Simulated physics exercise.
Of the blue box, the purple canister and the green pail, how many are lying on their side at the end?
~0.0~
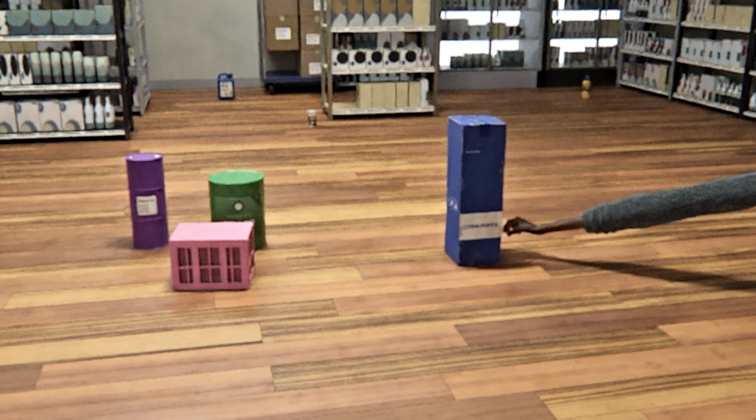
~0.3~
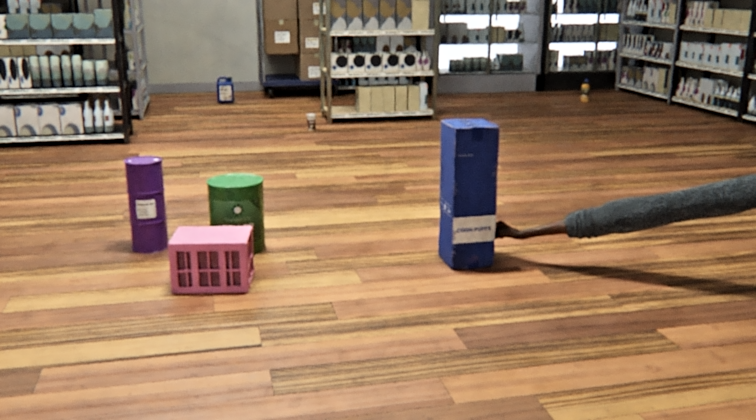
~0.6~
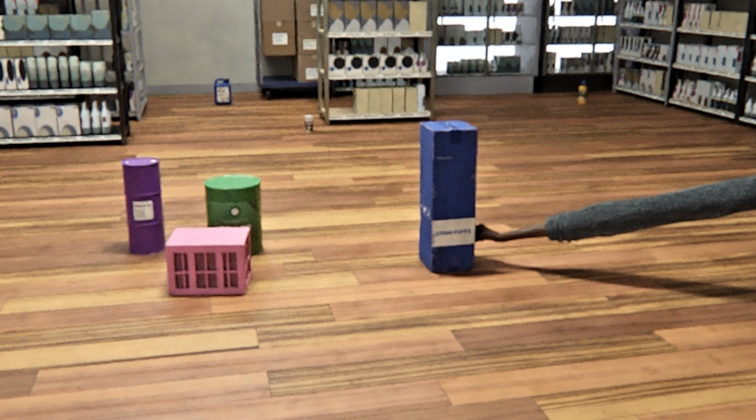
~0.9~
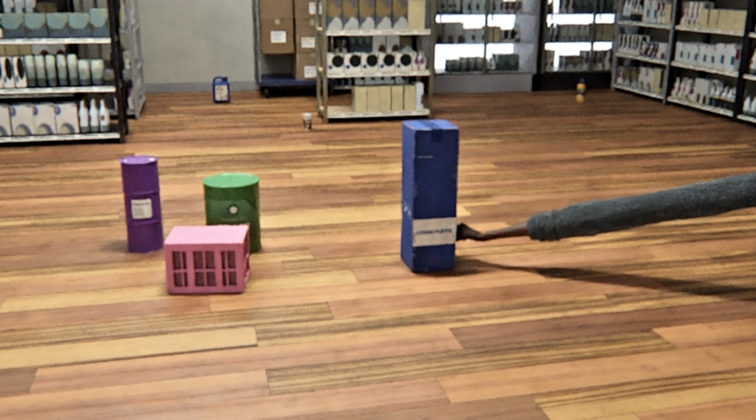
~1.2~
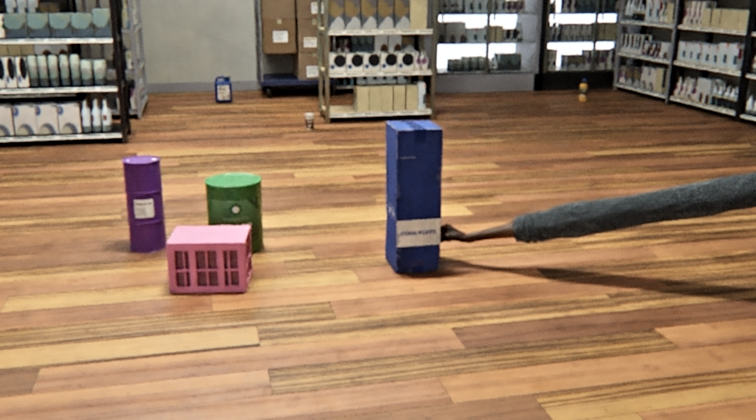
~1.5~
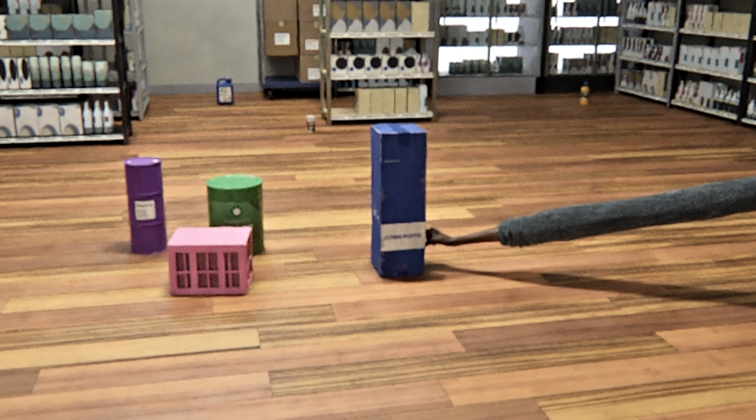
None of them are lying on their side at the end. The blue box, the purple canister and the green pail all still stand upright.
